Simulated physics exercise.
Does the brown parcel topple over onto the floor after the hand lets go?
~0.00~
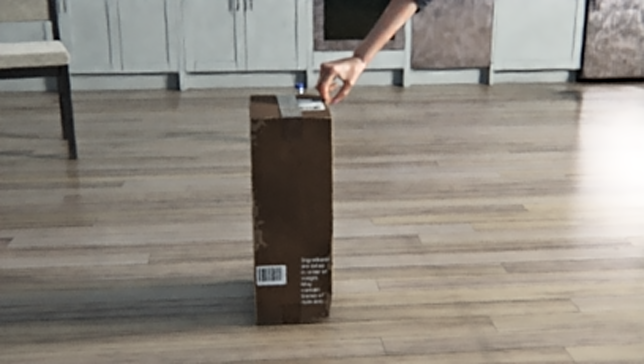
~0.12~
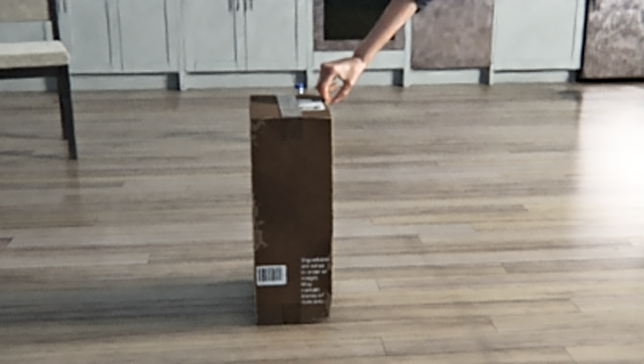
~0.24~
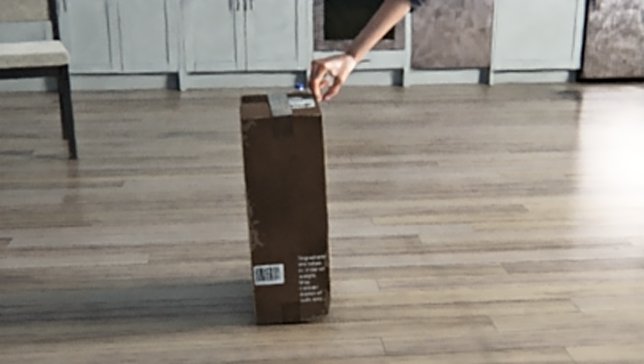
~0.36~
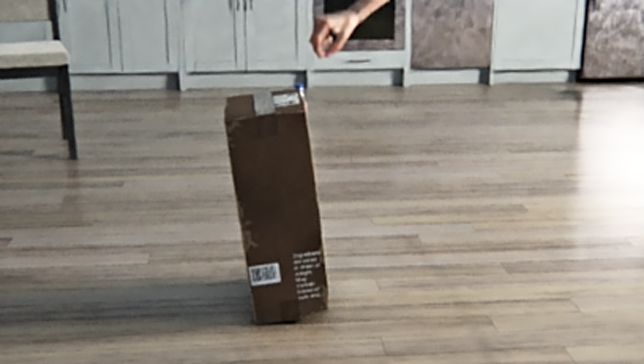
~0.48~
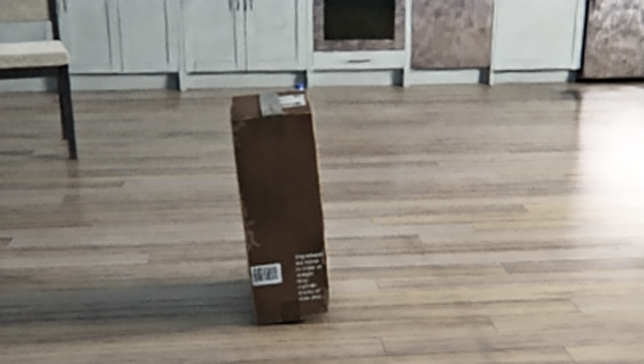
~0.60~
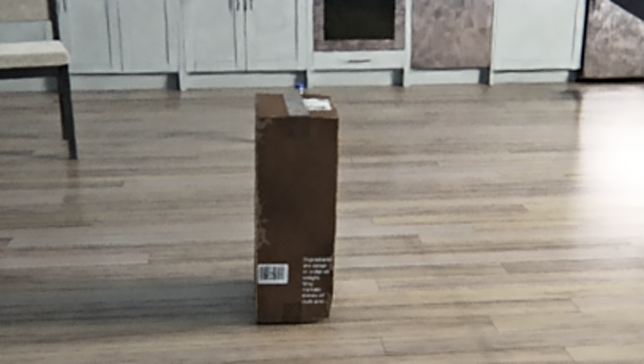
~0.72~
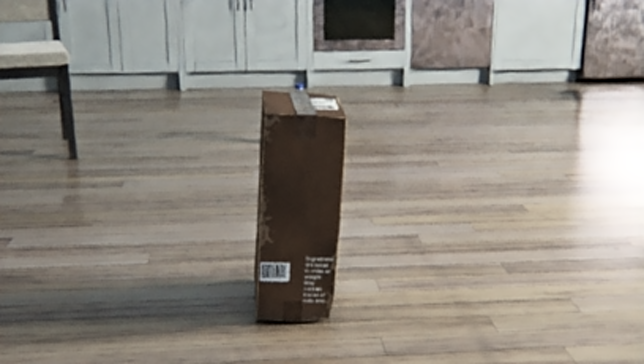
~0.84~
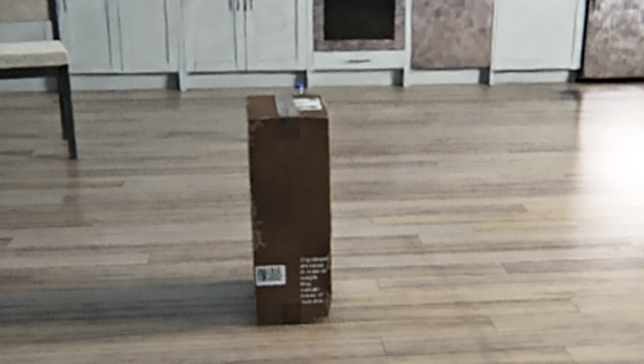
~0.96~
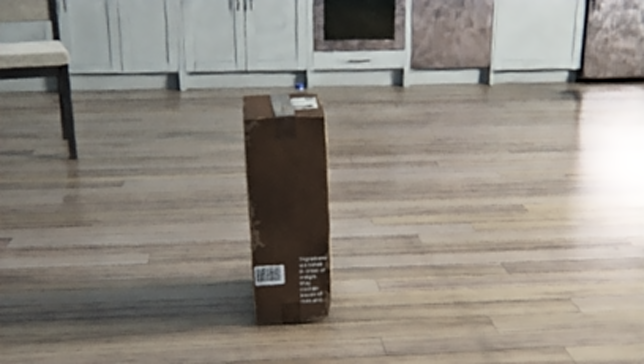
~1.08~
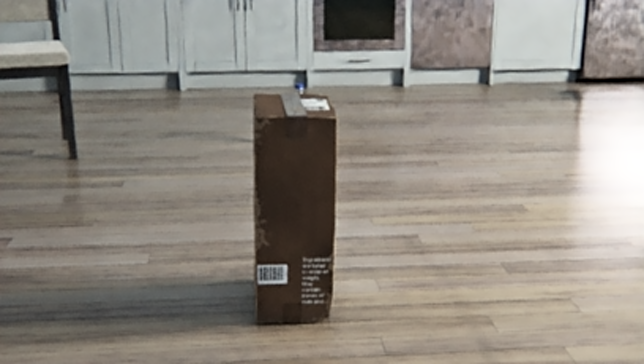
No, it rocks from side to side and settles upright on its base.
